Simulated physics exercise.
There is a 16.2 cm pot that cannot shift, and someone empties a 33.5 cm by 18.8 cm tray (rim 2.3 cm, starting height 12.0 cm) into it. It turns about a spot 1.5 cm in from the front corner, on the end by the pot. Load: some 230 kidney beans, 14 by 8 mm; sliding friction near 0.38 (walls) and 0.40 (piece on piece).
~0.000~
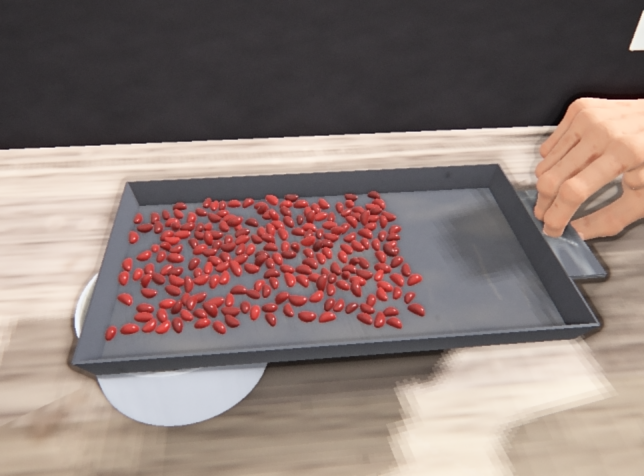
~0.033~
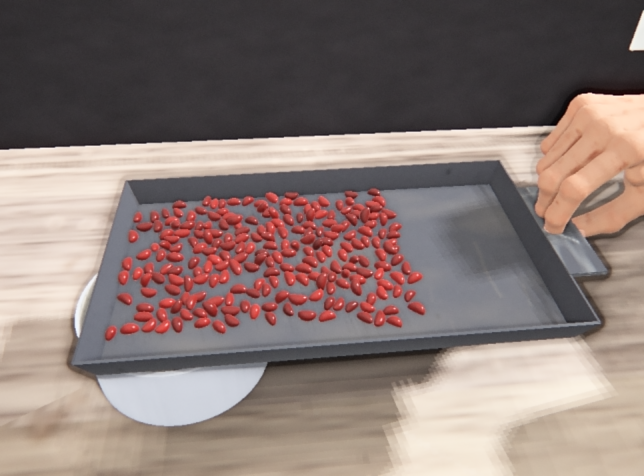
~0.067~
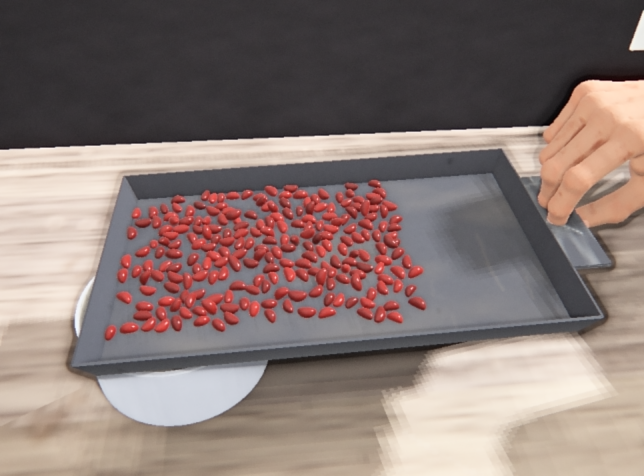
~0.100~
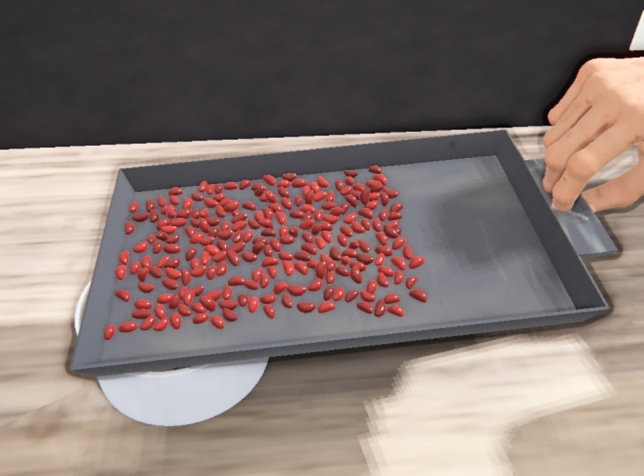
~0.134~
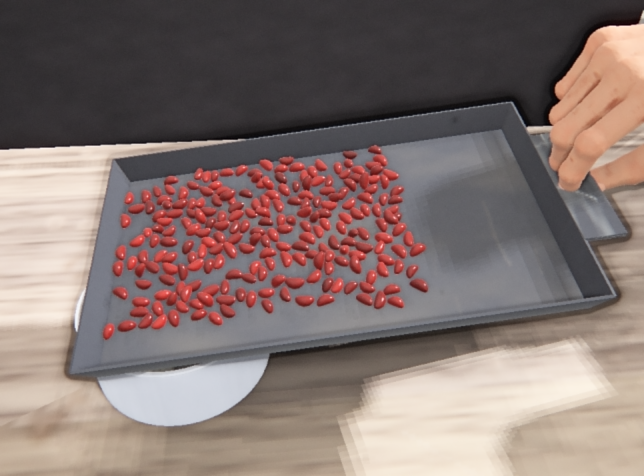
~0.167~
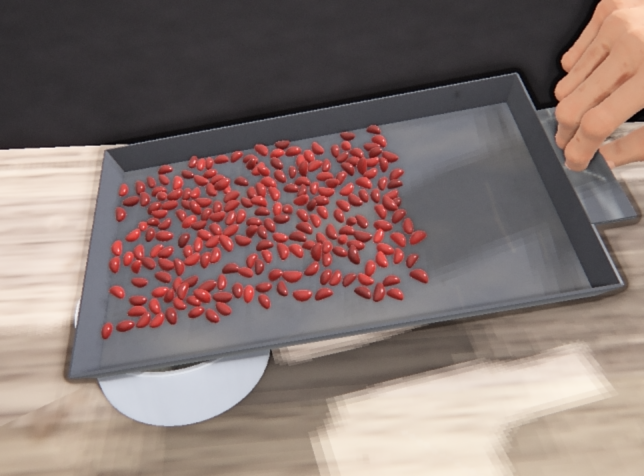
The clip shows a hand gripping the right end of a dark gray tray of red beans and raising that end, so the tray tilts down toward the left above a pale round object while the beans barely shift.
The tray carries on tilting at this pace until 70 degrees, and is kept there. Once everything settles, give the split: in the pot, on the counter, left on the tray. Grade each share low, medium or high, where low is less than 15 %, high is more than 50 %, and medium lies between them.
Shares - pot: Low, counter: High, left on the tray: Low.
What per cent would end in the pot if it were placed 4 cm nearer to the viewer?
My estimate: Some 0 per cent.
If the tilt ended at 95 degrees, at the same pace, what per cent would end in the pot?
Pot share: About 0 per cent.
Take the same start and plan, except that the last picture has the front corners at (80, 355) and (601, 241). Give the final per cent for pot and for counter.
That works out as pot 5 and counter 70.
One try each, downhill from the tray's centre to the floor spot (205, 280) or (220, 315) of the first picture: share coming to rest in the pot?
5 and 0 %.
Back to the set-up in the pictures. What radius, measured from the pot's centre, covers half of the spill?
Distance: Roughly 22 cm.
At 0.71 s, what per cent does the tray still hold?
Close to 20 in a hundred.
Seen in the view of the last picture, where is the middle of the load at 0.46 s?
Load centre, approx.: (150, 292) px.
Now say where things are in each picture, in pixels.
In the first picture, tray tilt 0 degrees, front corners at (88, 352) and (583, 317); middle of the pieces at (277, 258); pot at (174, 297).
In the second picture, tray tilt 1 degrees, front corners at (87, 353) and (584, 315); middle of the pieces at (277, 257).
In the third picture, tray tilt 3 degrees, front corners at (87, 354) and (587, 309); middle of the pieces at (276, 252).
In the fourth picture, tray tilt 7 degrees, front corners at (85, 357) and (592, 300), lowest corner left front; middle of the pieces at (275, 244).
In the fifth picture, tray tilt 12 degrees, front corners at (84, 360) and (598, 288), lowest corner left front; middle of the pieces at (272, 234).
In the sixth picture, tray tilt 17 degrees, front corners at (82, 364) and (605, 276), lowest corner left front; middle of the pieces at (269, 225); pot at (174, 297). The tray's pace is about 160 degrees a second.
Then, at 0.34 s, tilt 44 degrees; the tray holds 100 %, the pot 0 %.
Then, at 0.46 s, tilt 63 degrees; the tray holds 100 %, the pot 0 %.
After 0.71 s, tilt 70 degrees; the tray holds 20 %, the pot 0 %.
At rest (2.2 s), pot 0 %, counter 90 %, tray 10 %.
